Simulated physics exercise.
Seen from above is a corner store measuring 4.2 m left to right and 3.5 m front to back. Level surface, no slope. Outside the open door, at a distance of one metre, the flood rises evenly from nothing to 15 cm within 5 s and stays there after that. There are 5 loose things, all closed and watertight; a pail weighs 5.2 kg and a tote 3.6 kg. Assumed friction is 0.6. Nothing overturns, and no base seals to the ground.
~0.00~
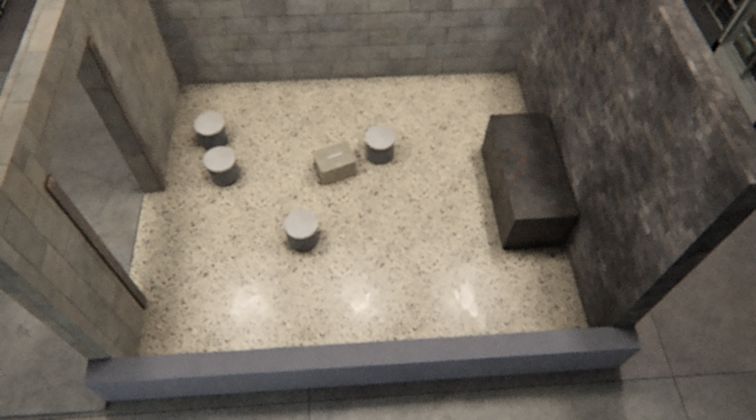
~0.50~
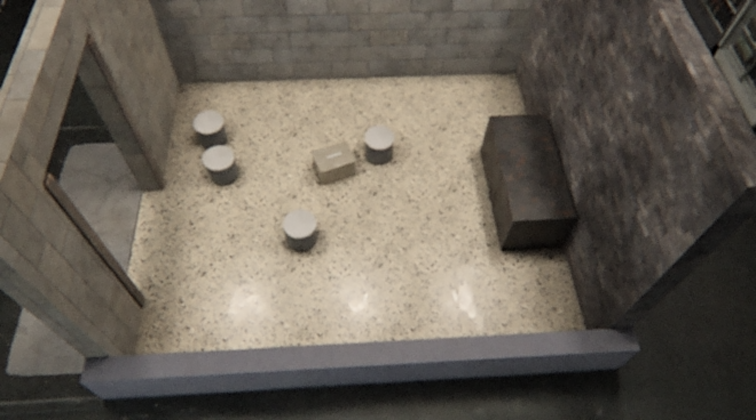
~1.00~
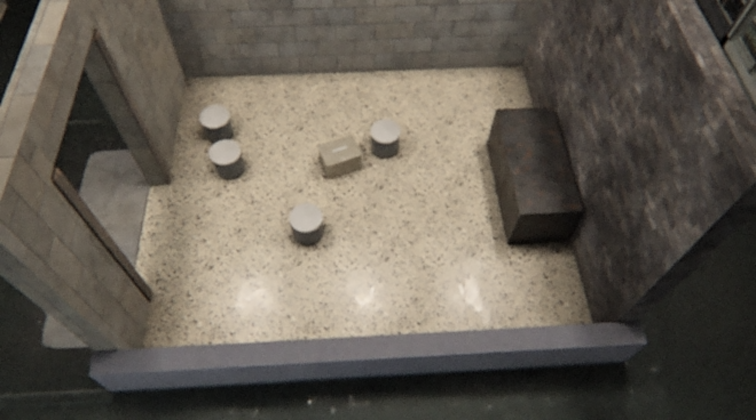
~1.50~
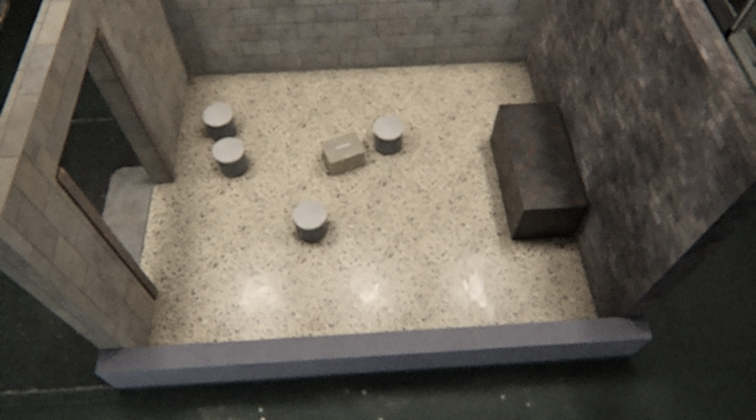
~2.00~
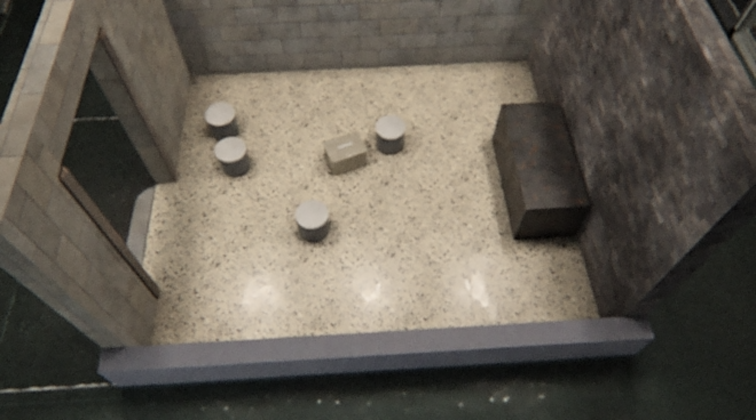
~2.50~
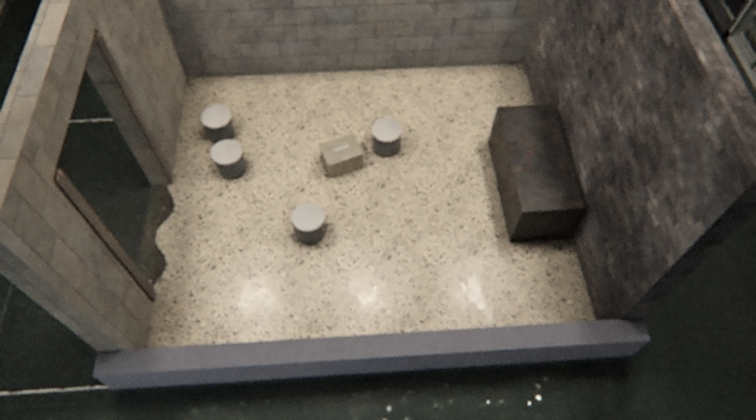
Dark water spreads around the store, covering pale ground outside the left doorway; objects stay still.
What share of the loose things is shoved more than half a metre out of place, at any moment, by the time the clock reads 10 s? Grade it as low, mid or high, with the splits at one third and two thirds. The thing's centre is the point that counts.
Grade: Mid, one to two thirds.
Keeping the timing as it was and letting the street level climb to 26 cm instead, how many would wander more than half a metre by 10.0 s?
With that change, 4 of them.
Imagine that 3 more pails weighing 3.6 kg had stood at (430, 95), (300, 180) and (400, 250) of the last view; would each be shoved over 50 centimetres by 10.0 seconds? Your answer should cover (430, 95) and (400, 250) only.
Taking them in order, the first is below the threshold and the second is below the threshold.
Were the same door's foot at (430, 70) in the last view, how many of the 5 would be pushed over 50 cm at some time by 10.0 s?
Result: 2.
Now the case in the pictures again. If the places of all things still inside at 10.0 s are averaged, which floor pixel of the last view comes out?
Around (319, 151).
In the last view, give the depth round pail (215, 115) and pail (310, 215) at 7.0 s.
I'd put it at 1 cm and 4 cm respectively.
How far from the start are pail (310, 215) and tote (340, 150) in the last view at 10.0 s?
In turn: 80 cm, 120 cm.
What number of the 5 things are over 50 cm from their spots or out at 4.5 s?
0 of them.
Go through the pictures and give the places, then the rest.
In the first frame, a pail at (301, 223), on the bottom; a tote at (335, 156), on the bottom; 0.0 m2 under water; 0 of 5 have shifted.
In the second frame, a pail at (300, 223), on the bottom; a tote at (334, 156), on the bottom; water covers 0.0 m2; 0 of 5 have shifted.
In the third frame, a pail at (306, 217) rests on the ground; a tote at (340, 150), on the bottom; water covers 0.0 m2; 0 of 5 have shifted.
In the fourth frame, a pail at (310, 214), on the bottom; a tote at (343, 147) rests on the ground; water covers 0.0 m2; 0 of 5 have shifted.
In the fifth frame, a pail at (312, 214) rests on the ground; a tote at (345, 146), on the bottom; water covers 0.0 m2; 0 of 5 have shifted.
In the sixth frame, a pail at (308, 216) rests on the ground; a tote at (341, 149), on the bottom; water covers 0.0 m2; 0 of 5 have shifted.
After 3.5 s 0 of 5 are over 50 cm from their spots; 0 afloat.
After 4.5 s 0 of 5 are over 50 cm from their spots; 0 afloat.
After 7.0 s 0 of 5 are over 50 cm from their spots; 0 afloat.
After 10.0 s 2 of 5 are over 50 cm from their spots, and 2 have been at some point; 2 afloat.
